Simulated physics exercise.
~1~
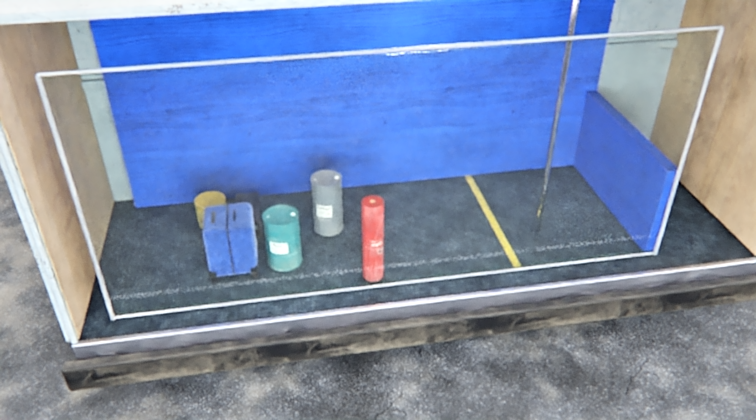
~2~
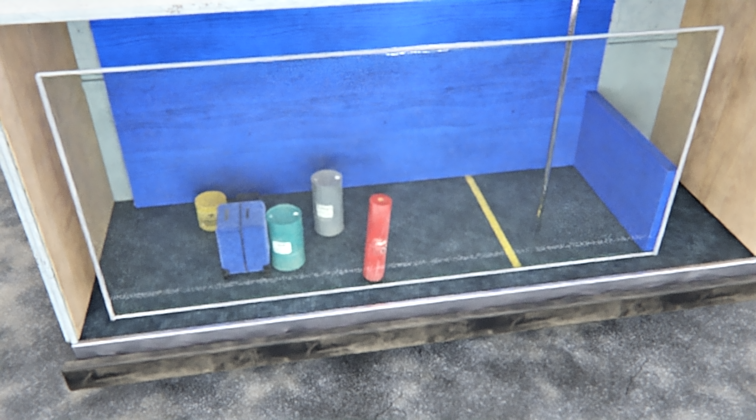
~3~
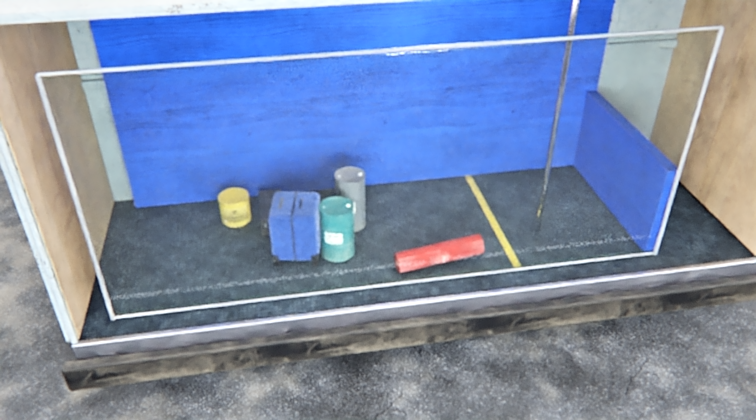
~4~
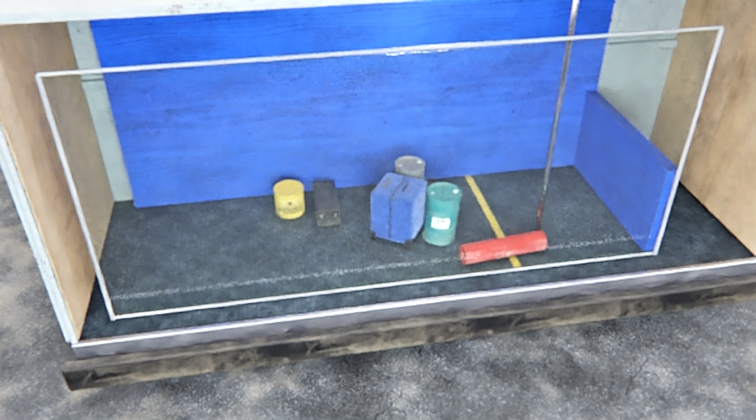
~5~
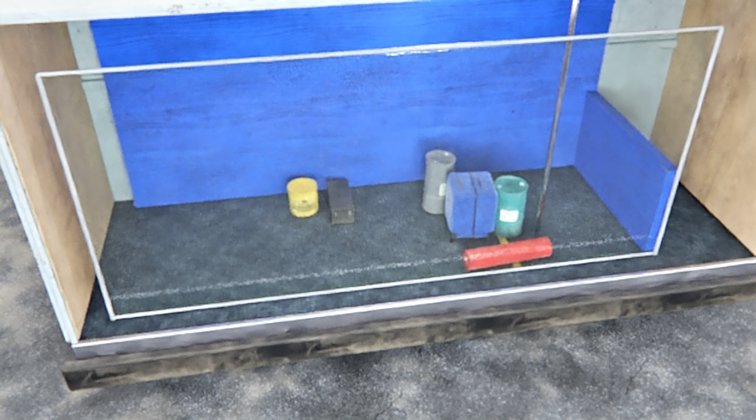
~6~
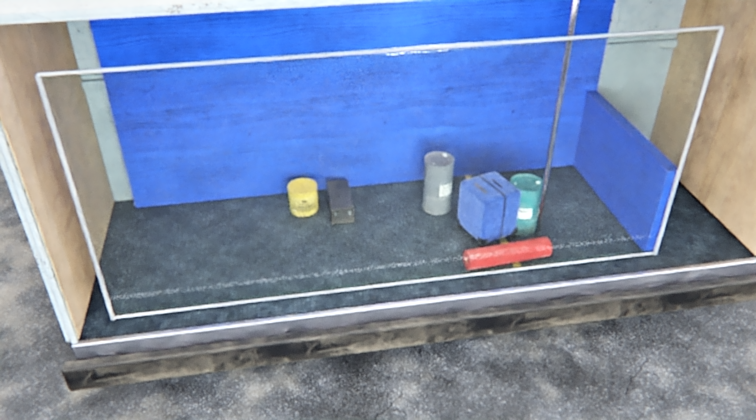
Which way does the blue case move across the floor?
The blue case moves to the right.
